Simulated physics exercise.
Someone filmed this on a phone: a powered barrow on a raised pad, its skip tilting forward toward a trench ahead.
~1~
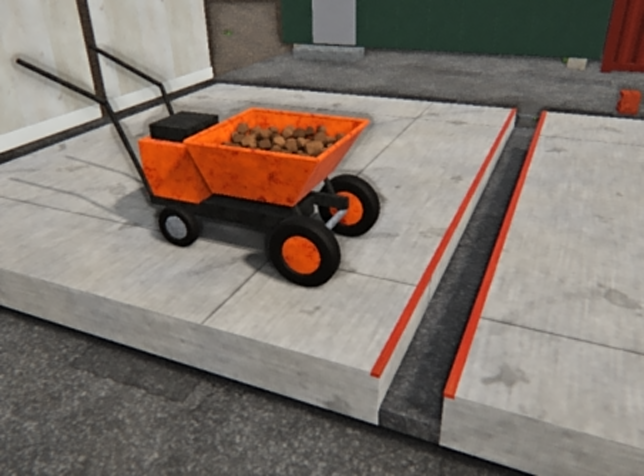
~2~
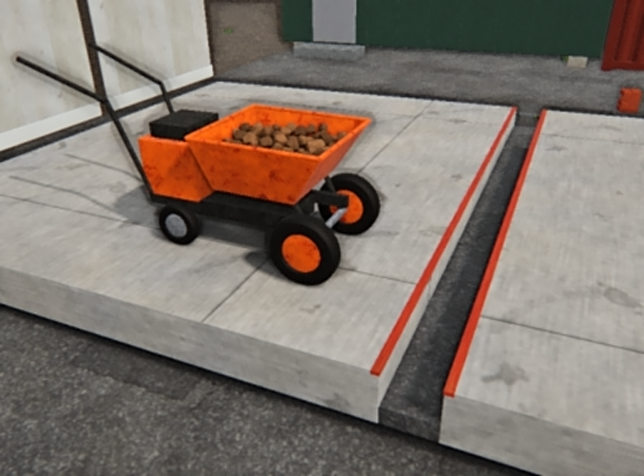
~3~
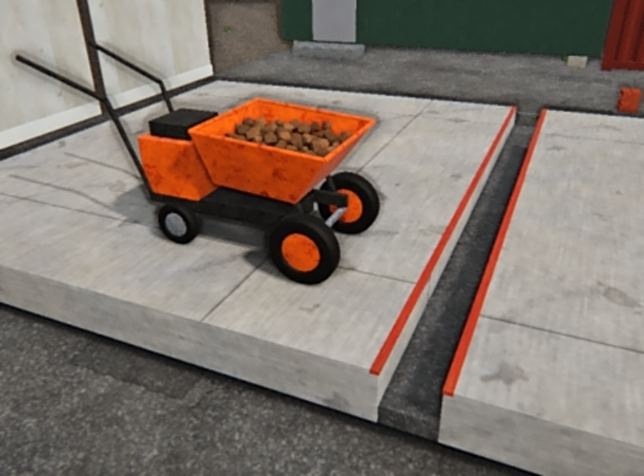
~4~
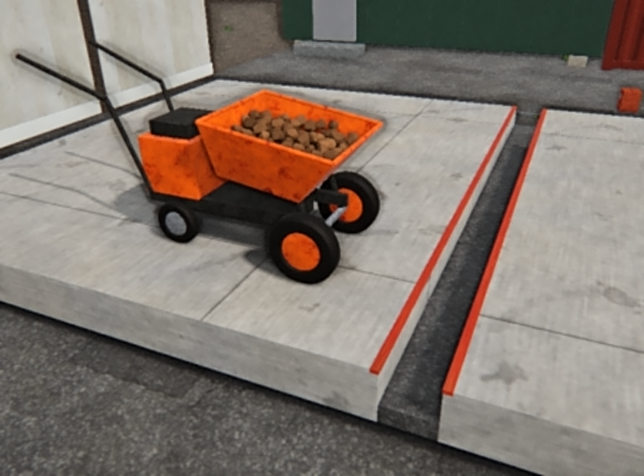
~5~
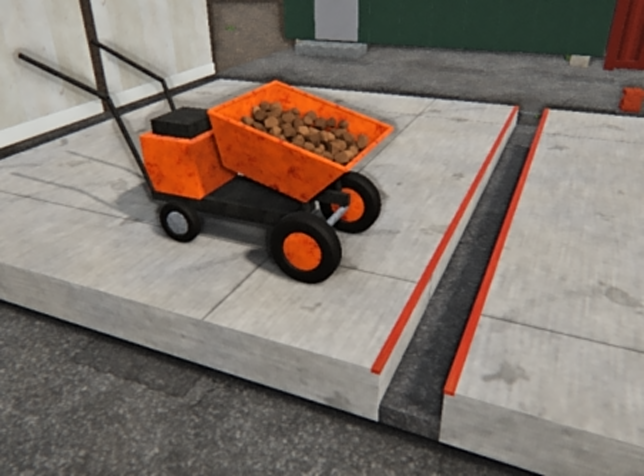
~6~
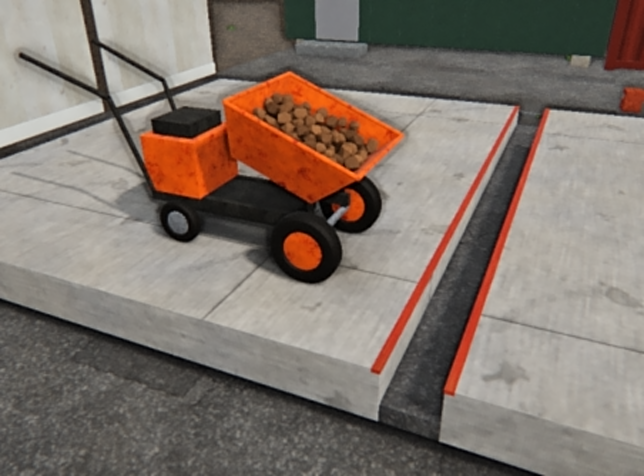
An orange powered barrow stands still on a concrete pad while its loaded skip tilts forward.
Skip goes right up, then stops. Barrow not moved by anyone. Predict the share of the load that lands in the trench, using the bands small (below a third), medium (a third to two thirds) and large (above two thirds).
Large.
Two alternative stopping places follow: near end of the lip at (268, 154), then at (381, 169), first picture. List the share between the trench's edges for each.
Roughly 50 and 10 percent respectively.
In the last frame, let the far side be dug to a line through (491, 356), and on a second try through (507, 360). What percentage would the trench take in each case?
Respectively, 100 % and 100 %.
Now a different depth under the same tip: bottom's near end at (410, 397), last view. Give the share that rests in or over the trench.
About 70 percent.
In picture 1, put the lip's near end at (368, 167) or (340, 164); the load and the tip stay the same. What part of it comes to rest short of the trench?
About 0 and 0 per cent.
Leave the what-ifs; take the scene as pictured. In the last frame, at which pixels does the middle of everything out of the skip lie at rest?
Near (453, 295), more or less.
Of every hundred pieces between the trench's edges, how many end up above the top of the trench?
My figure is near 15 per cent.
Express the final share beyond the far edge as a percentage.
About 5 %.
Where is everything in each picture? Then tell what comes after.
Lip of the skip at (317, 161), level; top of the load at (279, 143), clay clods; first edge of the trench at (395, 335); far edge at (464, 352), the trench under half as wide as the skip, and about half as deep as wide, in the first frame.
Lip of the skip at (319, 160), tipped barely; top of the load at (266, 142), in the second frame.
Lip of the skip at (324, 161), tipped barely; top of the load at (269, 138), in the third frame.
Lip of the skip at (333, 164), tipped a little; top of the load at (262, 135), in the fourth frame.
Lip of the skip at (345, 170), tipped clearly; top of the load at (272, 129), in the fifth frame.
Lip of the skip at (358, 178), tipped clearly; top of the load at (269, 123); first edge of the trench at (396, 331); far edge at (464, 349), in the sixth frame.
Soon, skip tipped steeply; all in the skip.
A while on, skip tipped right over; about two thirds in the skip; about a third in or heaped over the trench; a small part falling.
Towards the end, skip tipped right over; a stray few in the skip; a stray few short of the trench; most in or heaped over the trench; a small part beyond it.
Finally, skip tipped right over; a stray few short of the trench; most in or heaped over the trench; a small part beyond it.
